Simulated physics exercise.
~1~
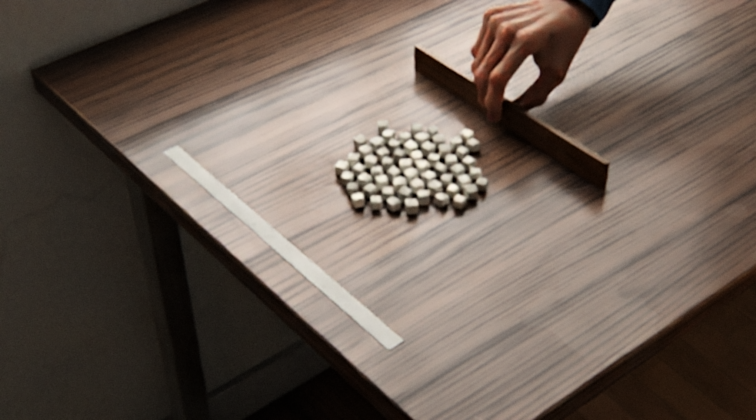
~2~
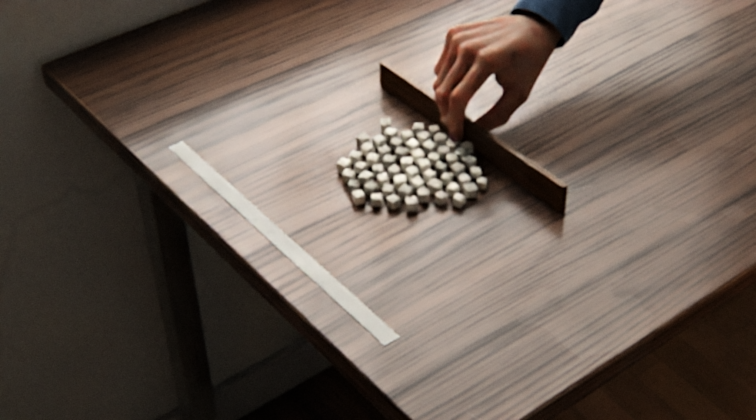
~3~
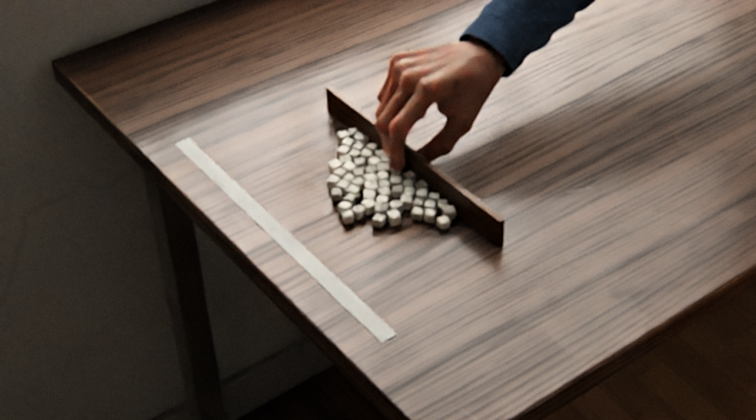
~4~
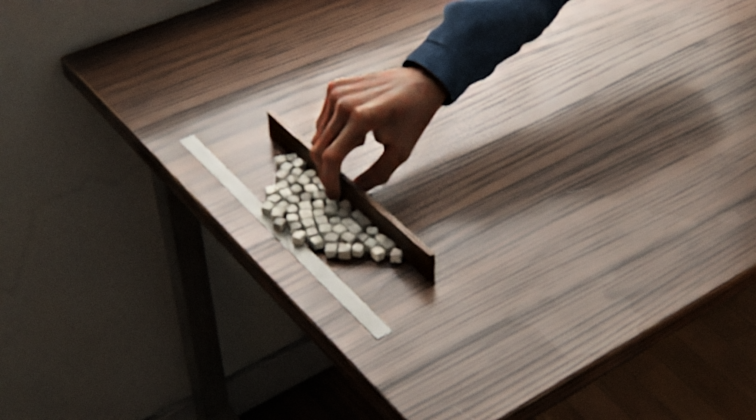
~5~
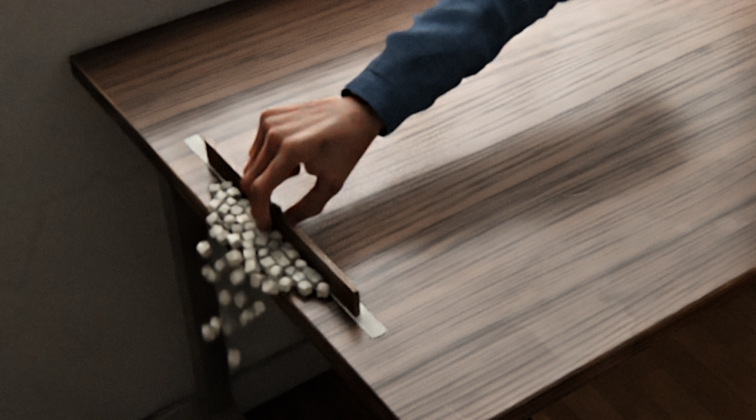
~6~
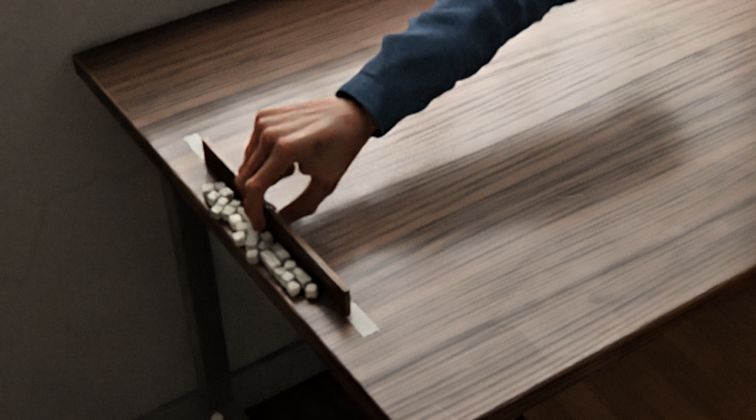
Hand sweeping small pale pieces leftward across a wooden table with a wood strip, stopping at white tape as about half fall off.
